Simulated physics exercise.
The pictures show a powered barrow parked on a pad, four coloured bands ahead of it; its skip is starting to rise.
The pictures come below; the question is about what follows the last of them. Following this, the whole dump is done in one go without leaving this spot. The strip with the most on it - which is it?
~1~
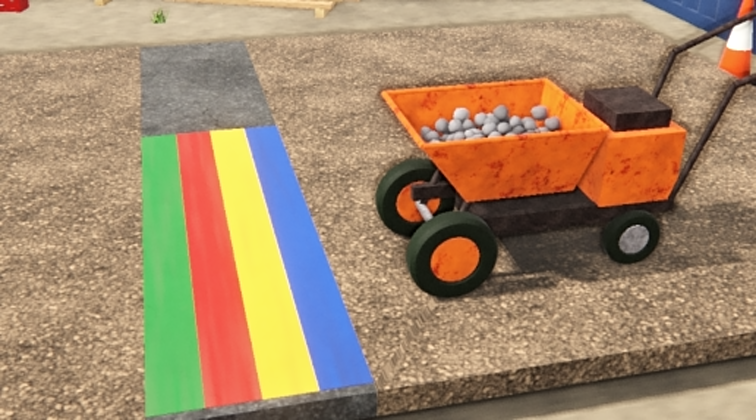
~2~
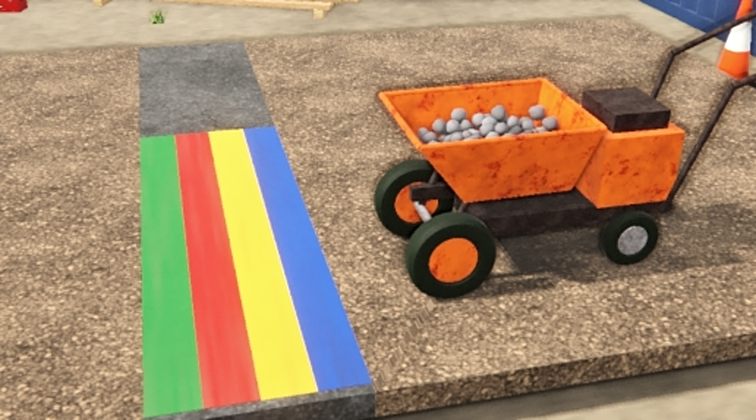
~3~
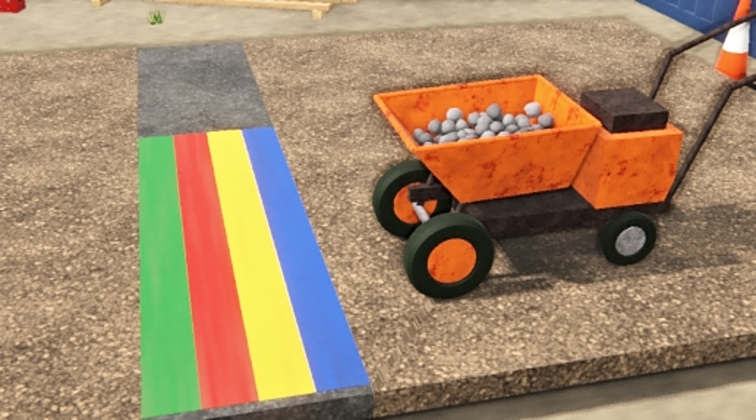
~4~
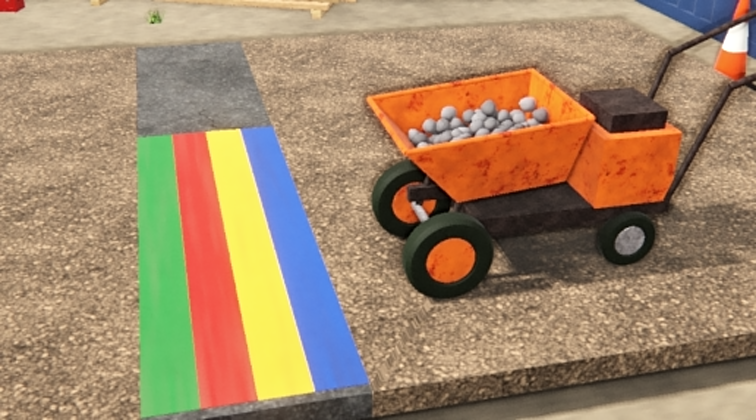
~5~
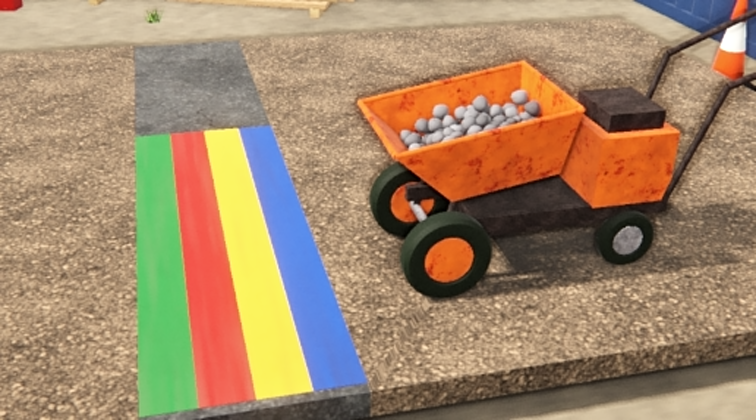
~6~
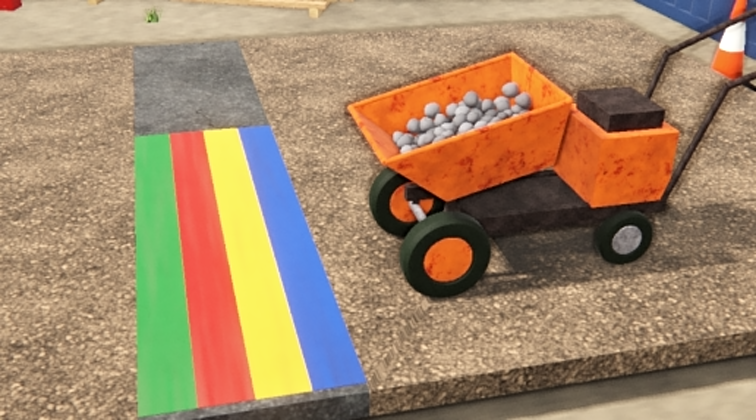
That is the yellow strip.
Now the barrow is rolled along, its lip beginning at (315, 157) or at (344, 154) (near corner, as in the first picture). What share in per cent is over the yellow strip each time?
First spot: About 0 percent; second spot: About 0 percent.
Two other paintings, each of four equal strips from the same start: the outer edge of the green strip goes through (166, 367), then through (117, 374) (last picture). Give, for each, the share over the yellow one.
30 and 40 percent, roughly.
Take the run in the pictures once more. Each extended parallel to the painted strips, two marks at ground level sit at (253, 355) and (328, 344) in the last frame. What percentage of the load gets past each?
About 50 % and 100 %.
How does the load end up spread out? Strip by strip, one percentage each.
The blue strip gets close to 20, the yellow strip close to 35, the red strip close to 25 and the green strip close to 10.
Just after the last frame, skip tipped steeply; every one in the skip.
A moment on, skip tipped right over; the larger part in the skip; about a tenth over the blue strip; about a tenth over the yellow strip.
Further on, skip tipped right over; about a tenth in the skip; roughly a quarter over the blue strip; roughly a third over the yellow strip; roughly a quarter over the red strip; about a tenth over the green strip; about a tenth off the paint.
When it is over, skip tipped right over; just a few in the skip; roughly a quarter over the blue strip; roughly a third over the yellow strip; roughly a quarter over the red strip; about a tenth over the green strip; about a tenth off the paint.
